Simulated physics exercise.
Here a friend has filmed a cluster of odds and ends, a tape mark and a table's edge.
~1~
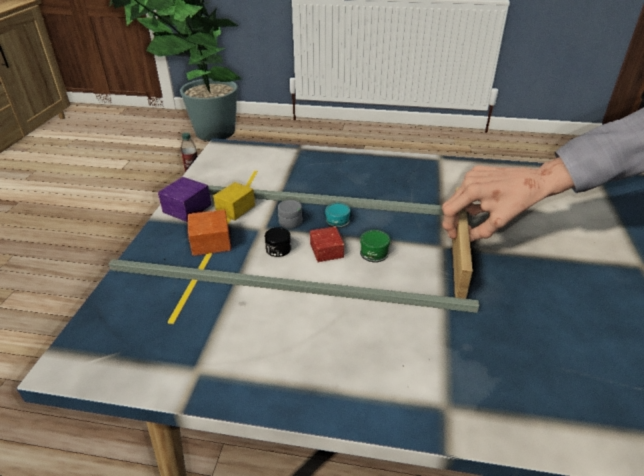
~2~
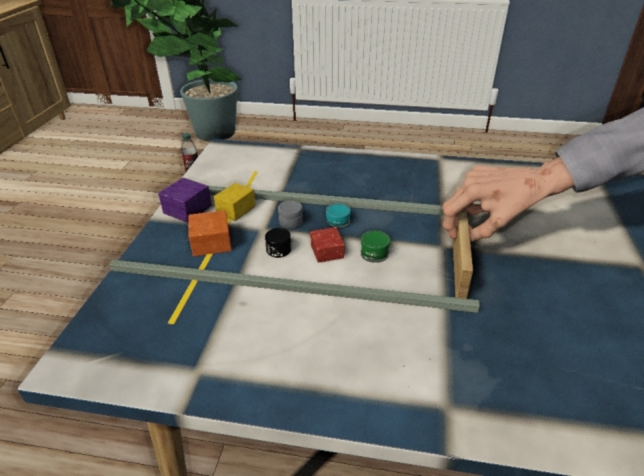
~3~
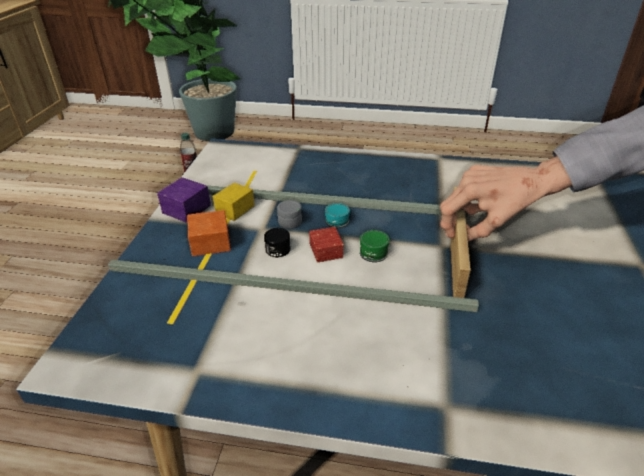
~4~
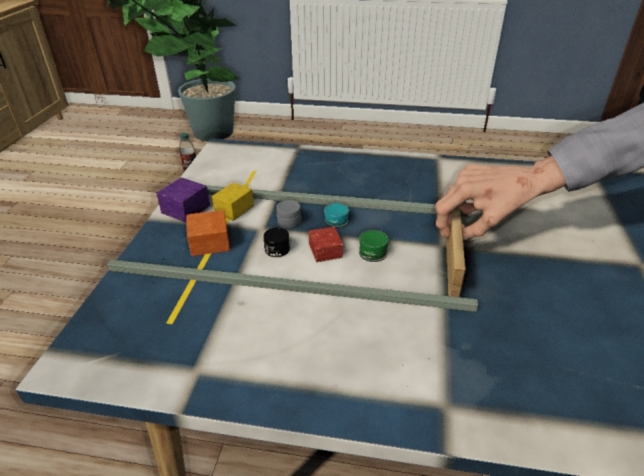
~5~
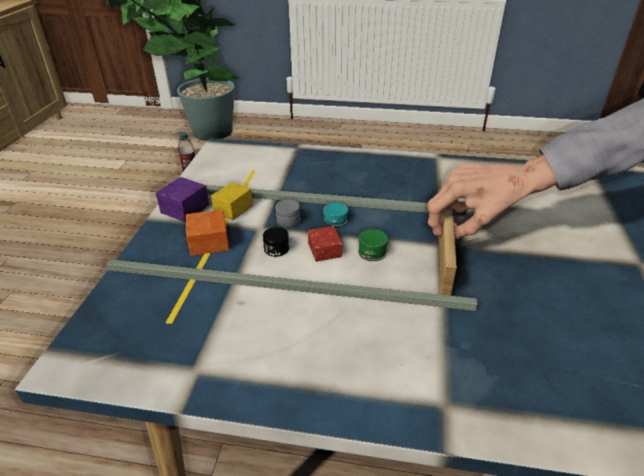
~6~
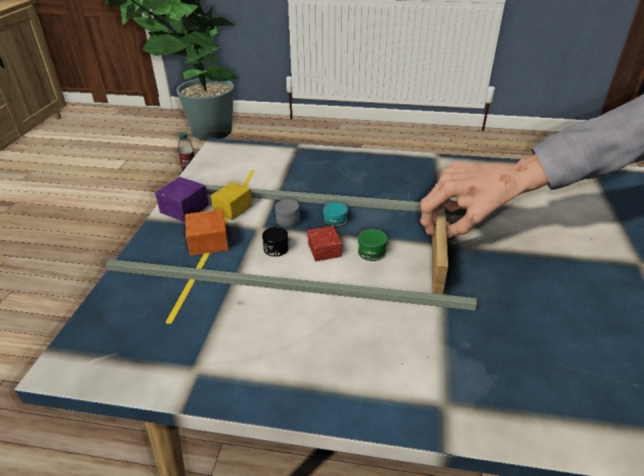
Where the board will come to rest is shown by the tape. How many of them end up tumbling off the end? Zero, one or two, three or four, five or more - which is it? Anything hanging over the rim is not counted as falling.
Most likely not a single one will drop off.
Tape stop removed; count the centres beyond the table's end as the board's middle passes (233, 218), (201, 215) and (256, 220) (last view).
The numbers are 0, 1 and 0.
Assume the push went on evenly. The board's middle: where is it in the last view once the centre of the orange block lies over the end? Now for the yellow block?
For the orange block at (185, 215), for the yellow block at (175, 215).
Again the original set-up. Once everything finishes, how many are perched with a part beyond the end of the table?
Looks like 1 of them.
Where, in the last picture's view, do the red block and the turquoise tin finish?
The red block at (186, 241), the turquoise tin at (221, 201).
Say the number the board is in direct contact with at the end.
That comes to 2.
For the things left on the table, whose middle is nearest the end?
Purple block.
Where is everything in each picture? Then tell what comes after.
In the first picture, purple block (185, 199); orange block (209, 232); yellow block (235, 201); board (460, 240); tape (222, 232).
In the second picture, orange block (210, 233); turquoise tin (338, 216).
In the third picture, yellow block (234, 201); board (458, 239).
In the fourth picture, purple block (184, 199); green tin (374, 246).
In the fifth picture, orange block (207, 232); grey lid (288, 214).
In the sixth picture, purple block (183, 199); orange block (207, 232); yellow block (232, 200); board (439, 236); tape (219, 232).
Early on, none off yet; purple block at rest near (183, 199); orange block at rest near (207, 232); yellow block at rest near (232, 200).
A while later, none off yet; purple block at rest near (183, 199); orange block travelled a little near (189, 233); yellow block at rest near (232, 200).
Finally, the number that fall off is zero.
